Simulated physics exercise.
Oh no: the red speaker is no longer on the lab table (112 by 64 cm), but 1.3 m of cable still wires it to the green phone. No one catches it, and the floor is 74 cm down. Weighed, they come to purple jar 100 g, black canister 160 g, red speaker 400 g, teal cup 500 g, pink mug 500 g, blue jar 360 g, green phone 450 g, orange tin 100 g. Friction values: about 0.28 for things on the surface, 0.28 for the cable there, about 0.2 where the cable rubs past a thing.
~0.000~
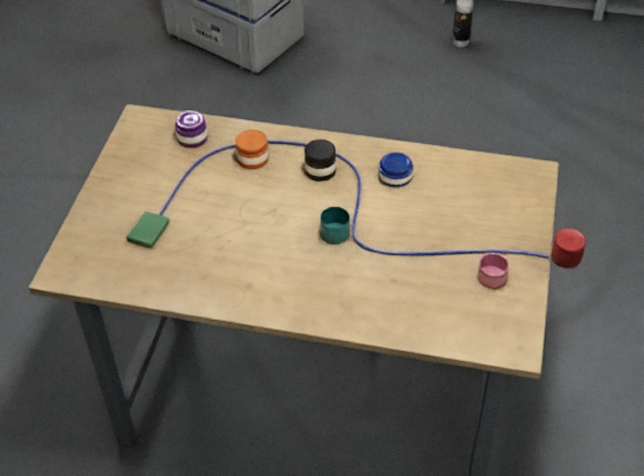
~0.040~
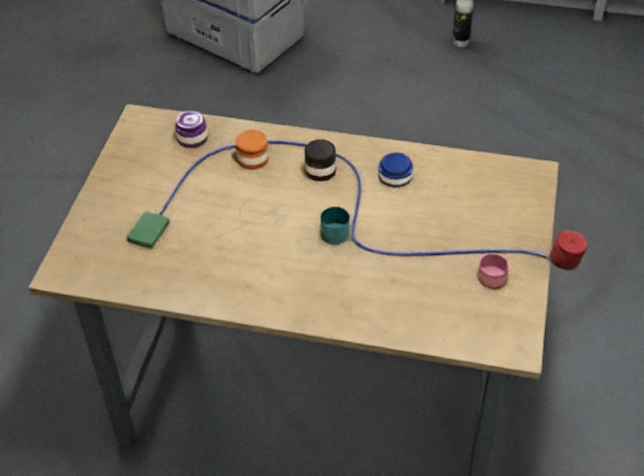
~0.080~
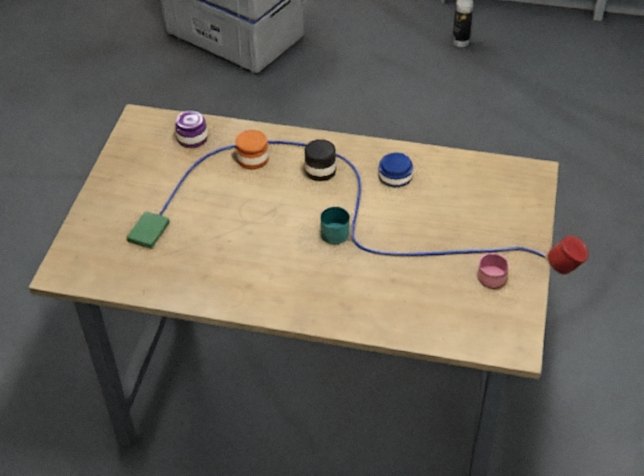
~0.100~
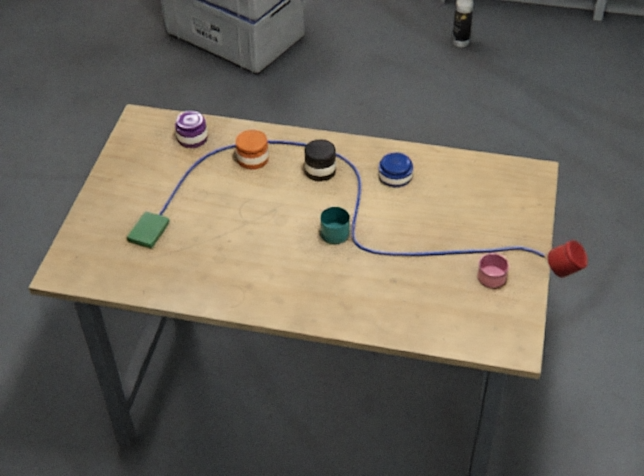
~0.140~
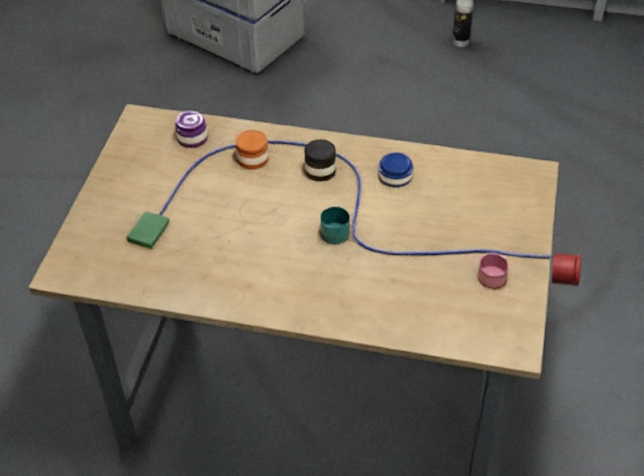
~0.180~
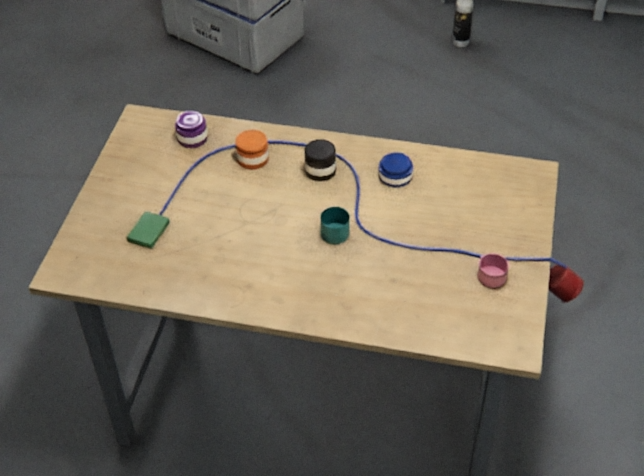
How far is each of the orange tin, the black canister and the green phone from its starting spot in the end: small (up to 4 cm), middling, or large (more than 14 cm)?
The orange tin ends a large distance away, the black canister ends a large distance away, the green phone ends a large distance away.
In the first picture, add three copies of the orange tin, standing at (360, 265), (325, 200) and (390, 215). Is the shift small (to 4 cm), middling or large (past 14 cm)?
The first would move just a bit, the second a fair bit, the third a long way.
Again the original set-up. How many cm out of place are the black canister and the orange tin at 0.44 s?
I'd say the black canister is some 10 cm out, the orange tin some 25 cm.
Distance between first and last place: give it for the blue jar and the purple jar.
Blue jar: 0 cm; purple jar: 0 cm.
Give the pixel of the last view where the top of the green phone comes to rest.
(285, 208).
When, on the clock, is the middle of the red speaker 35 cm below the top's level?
Close to 0.34 s.
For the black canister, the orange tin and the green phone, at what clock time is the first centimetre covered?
The black canister gets there at 0.34 s, the orange tin at 0.30 s and the green phone at 0.36 s.
At 0.4 s, the cable's tail end at (183, 215); orange tin 26 cm off its start, black canister 10 cm off its start, green phone 4 cm off its start.
At 0.7 s, the cable's tail end at (251, 221); orange tin 61 cm off its start, black canister 22 cm off its start, green phone 20 cm off its start.
At 0.9 s, the cable's tail end at (303, 219); orange tin over the edge, green phone 32 cm off its start at (284, 209), black canister 23 cm off its start at (303, 216).
At 1.2 s, the cable's tail end at (304, 218); orange tin over the edge, green phone 32 cm off its start, black canister 23 cm off its start.
At 2.4 s, the cable's tail end at (304, 218); orange tin over the edge, green phone 32 cm off its start at (285, 208), black canister 23 cm off its start at (303, 216), red speaker over the edge.
